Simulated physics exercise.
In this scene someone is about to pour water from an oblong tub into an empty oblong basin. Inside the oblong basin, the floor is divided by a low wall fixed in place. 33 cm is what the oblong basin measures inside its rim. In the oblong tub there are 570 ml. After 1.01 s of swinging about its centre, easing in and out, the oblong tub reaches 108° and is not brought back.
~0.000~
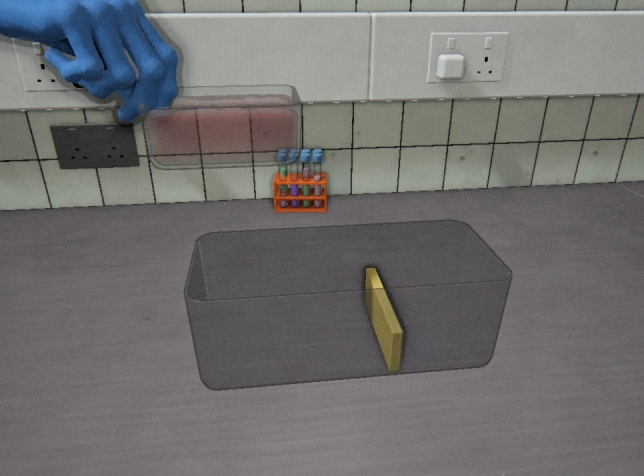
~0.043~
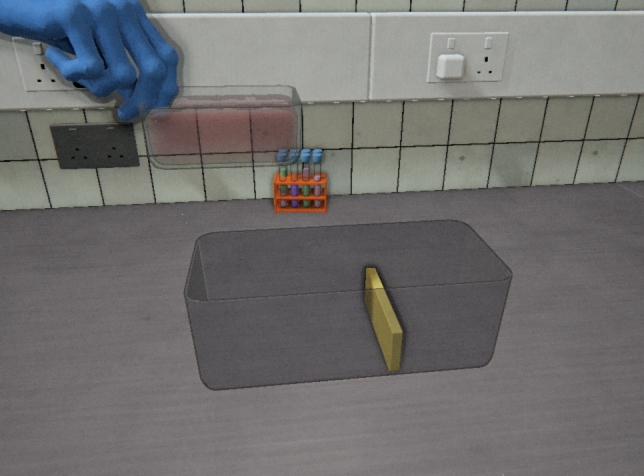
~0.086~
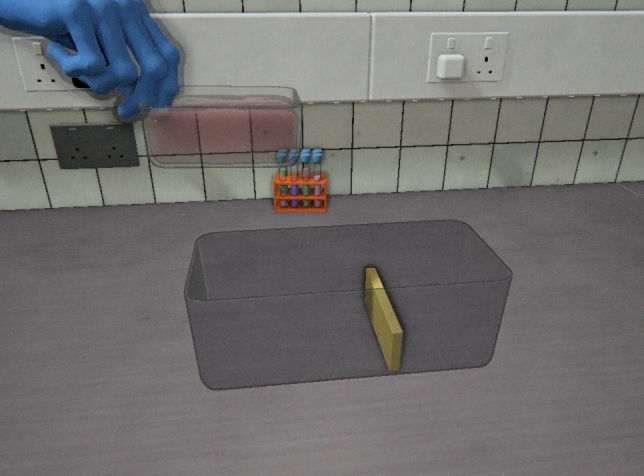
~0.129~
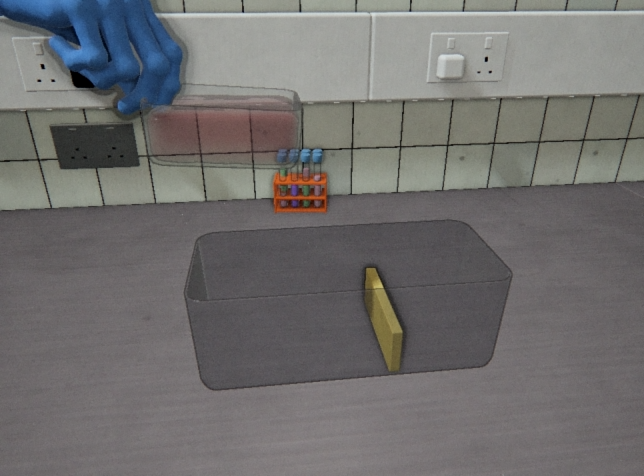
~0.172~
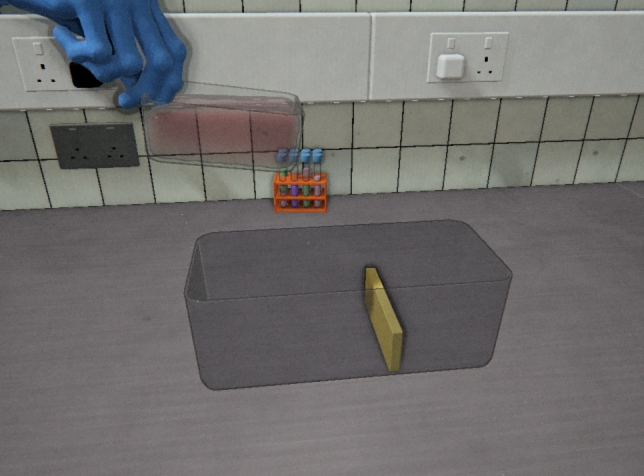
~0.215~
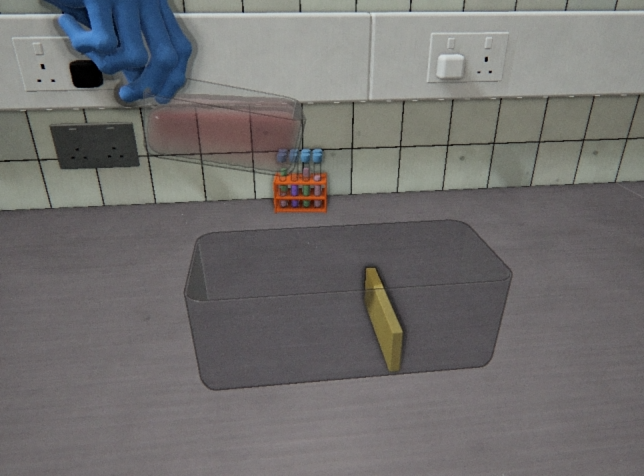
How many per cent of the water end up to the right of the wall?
About 9 per cent.
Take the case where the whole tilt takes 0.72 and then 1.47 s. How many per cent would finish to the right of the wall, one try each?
In turn about 5 and 10 per cent.
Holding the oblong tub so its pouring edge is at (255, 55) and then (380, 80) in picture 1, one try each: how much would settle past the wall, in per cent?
5 per cent first, 80 per cent second.
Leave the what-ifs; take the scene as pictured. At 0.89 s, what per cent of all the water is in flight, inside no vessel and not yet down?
Estimated airborne part: Roughly 5 per cent.
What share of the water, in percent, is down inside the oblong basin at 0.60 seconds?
Estimate - around 24 in a hundred parts.
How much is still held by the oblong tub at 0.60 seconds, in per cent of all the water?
28 %.
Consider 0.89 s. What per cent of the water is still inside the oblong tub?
Close to 4 in a hundred.
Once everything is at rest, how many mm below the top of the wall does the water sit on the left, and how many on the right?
For the left, around 36 mm; for the right, around 50 mm.
By 0.60 s the tilt is 70° and 28 per cent is still to pour, 23 is left of the wall and 1 right of it.
By 0.89 s the tilt is 104° and 4 per cent is still to pour, 80 is left of the wall and 8 right of it.
By 1.19 s the tilt is 108° and 0 per cent is still to pour, 87 is left of the wall and 9 right of it.
By 1.51 s the tilt is 108° and 0 per cent is still to pour, 87 is left of the wall and 9 right of it.
At rest 87 per cent lies left of the wall, 9 right of it and 5 outside.
